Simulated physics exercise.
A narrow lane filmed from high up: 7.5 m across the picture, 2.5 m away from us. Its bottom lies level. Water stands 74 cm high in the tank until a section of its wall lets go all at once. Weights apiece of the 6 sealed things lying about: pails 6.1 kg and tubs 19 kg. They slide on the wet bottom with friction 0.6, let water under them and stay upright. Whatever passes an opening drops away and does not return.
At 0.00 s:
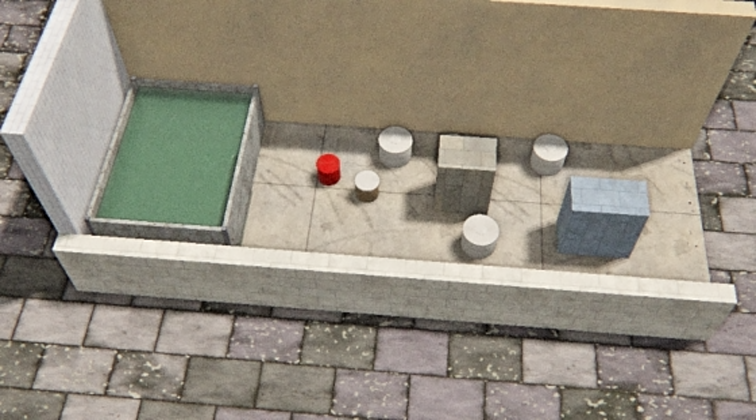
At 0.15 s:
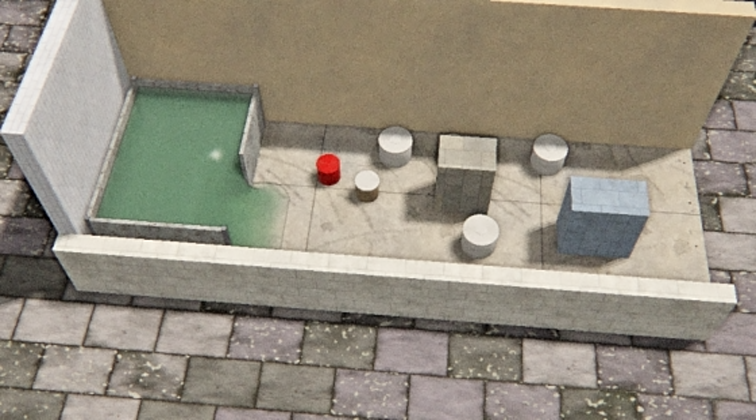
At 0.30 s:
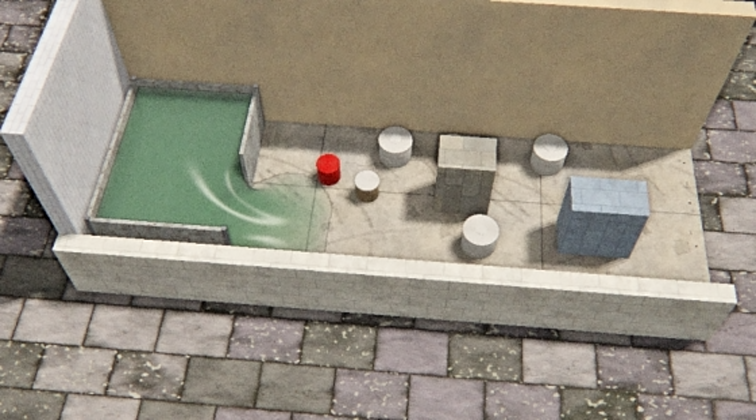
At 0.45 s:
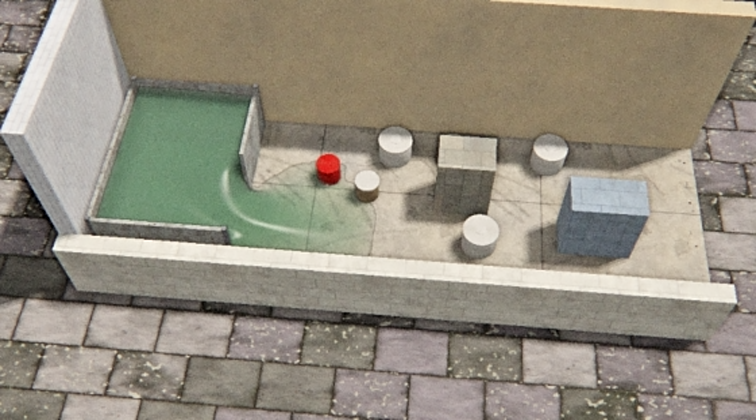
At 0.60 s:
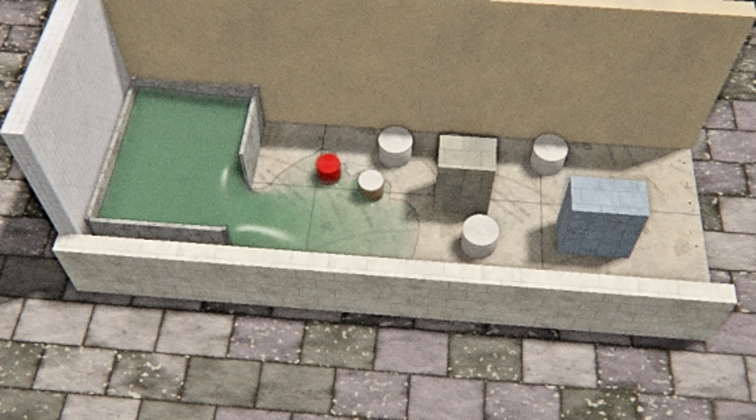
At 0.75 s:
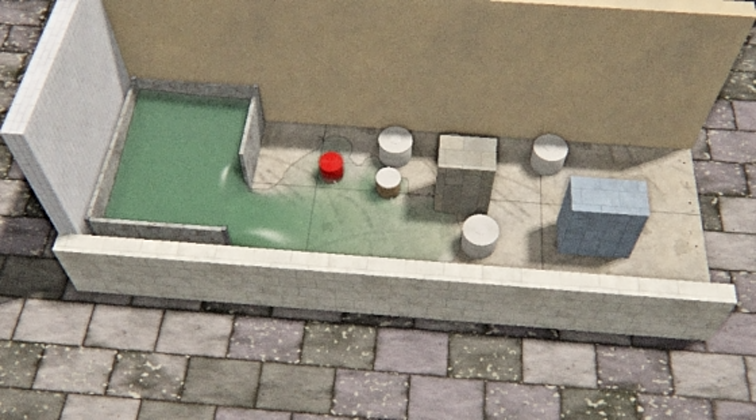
Green water spreading rightward from a walled pool through a gap across a paved lane, pushing a small white tub rightward.
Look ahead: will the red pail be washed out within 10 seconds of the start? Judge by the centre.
Red pail is kept in.
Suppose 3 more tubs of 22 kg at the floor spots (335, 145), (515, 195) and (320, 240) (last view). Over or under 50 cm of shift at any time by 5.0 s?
In turn: Less, under, more.
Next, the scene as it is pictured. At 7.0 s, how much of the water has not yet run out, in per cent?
Some 60 per cent remains.
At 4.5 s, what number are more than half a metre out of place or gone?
5 of them.
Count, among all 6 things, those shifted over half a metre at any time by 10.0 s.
I count 5.
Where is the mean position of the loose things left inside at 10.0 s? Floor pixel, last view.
At about (517, 161).
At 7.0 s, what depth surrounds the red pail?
About 4 cm.
After 2.0 s the red pail is near (350, 146), 0.4 m from its start, aground; 0 of 6 are out; 2 afloat.
After 4.5 s the red pail is near (321, 131), 0.6 m from its start, aground; 0 of 6 are out; 1 afloat.
After 7.0 s the red pail is near (321, 131), 0.6 m from its start, aground; 0 of 6 are out; 1 afloat.
After 10.0 s the red pail is near (321, 131), 0.6 m from its start, aground; 0 of 6 are out; 0 afloat.
